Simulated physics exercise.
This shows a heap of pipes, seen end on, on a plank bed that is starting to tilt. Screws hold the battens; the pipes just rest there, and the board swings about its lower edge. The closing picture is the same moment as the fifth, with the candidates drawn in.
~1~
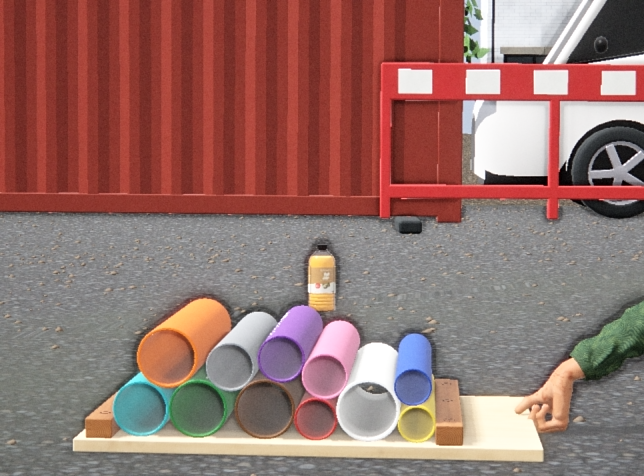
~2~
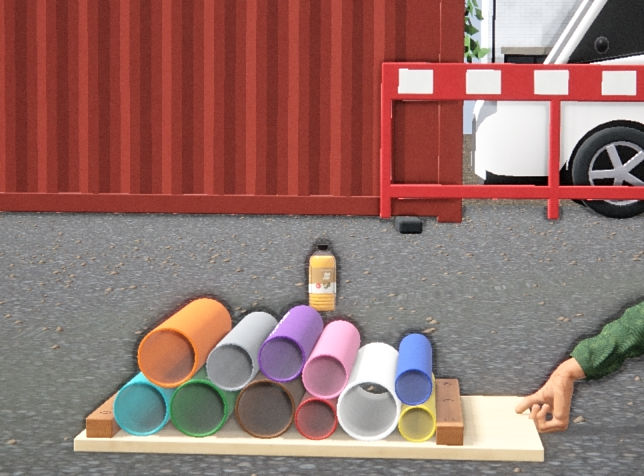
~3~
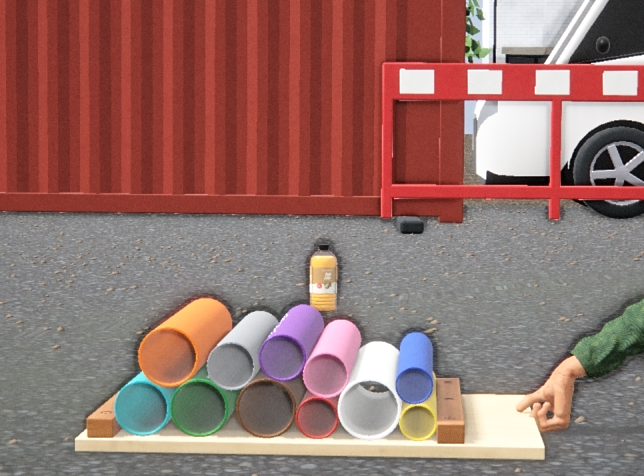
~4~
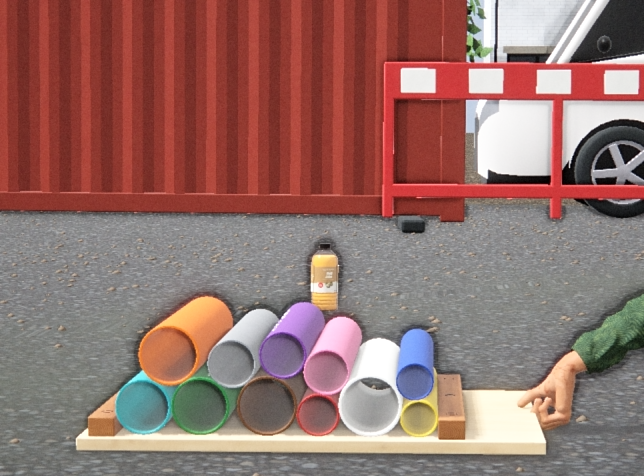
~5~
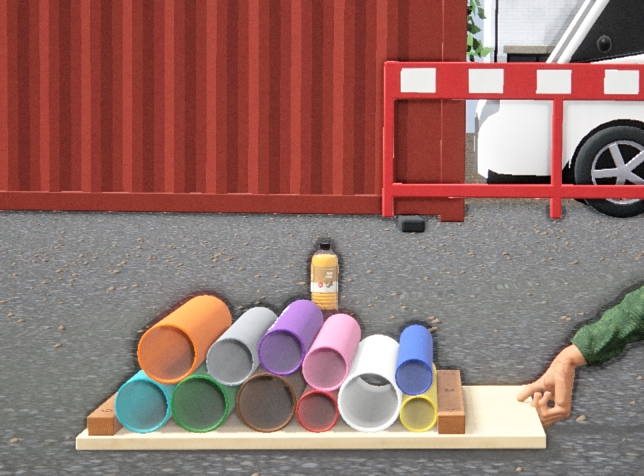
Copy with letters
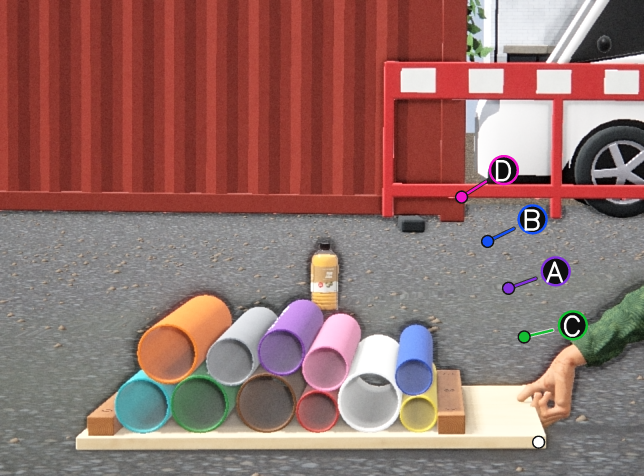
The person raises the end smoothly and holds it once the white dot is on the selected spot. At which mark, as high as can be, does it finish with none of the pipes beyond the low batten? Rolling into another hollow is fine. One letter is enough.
Mark A is as high as it can go.
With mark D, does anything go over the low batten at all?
Yes, at D.
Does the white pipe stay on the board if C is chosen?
The white pipe: Yes.
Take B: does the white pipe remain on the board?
Yes.
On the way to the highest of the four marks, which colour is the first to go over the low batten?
First is the orange one.
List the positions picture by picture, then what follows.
In the first frame, turquoise pipe (141, 409); green pipe (198, 409); brown pipe (265, 409).
In the second frame, brown pipe (266, 409); red pipe (316, 419).
In the third frame, board (318, 412); white pipe (370, 409); yellow pipe (418, 422); purple pipe (283, 358).
In the fourth frame, board (319, 409); turquoise pipe (143, 407); green pipe (200, 406).
In the fifth frame, board (319, 406); turquoise pipe (143, 406); green pipe (200, 404).
On the marked copy, A at (509, 288); B at (488, 242); C at (524, 337); D at (462, 197); the white dot at (538, 442).
Following A. Soon after the start, board at 15°.
Later, board at 21°.
In the end, board at 21°, none over the low batten.
As for the rest, B three over the low batten (orange, purple, grey); C none over the low batten; D three over the low batten (orange, purple, grey).
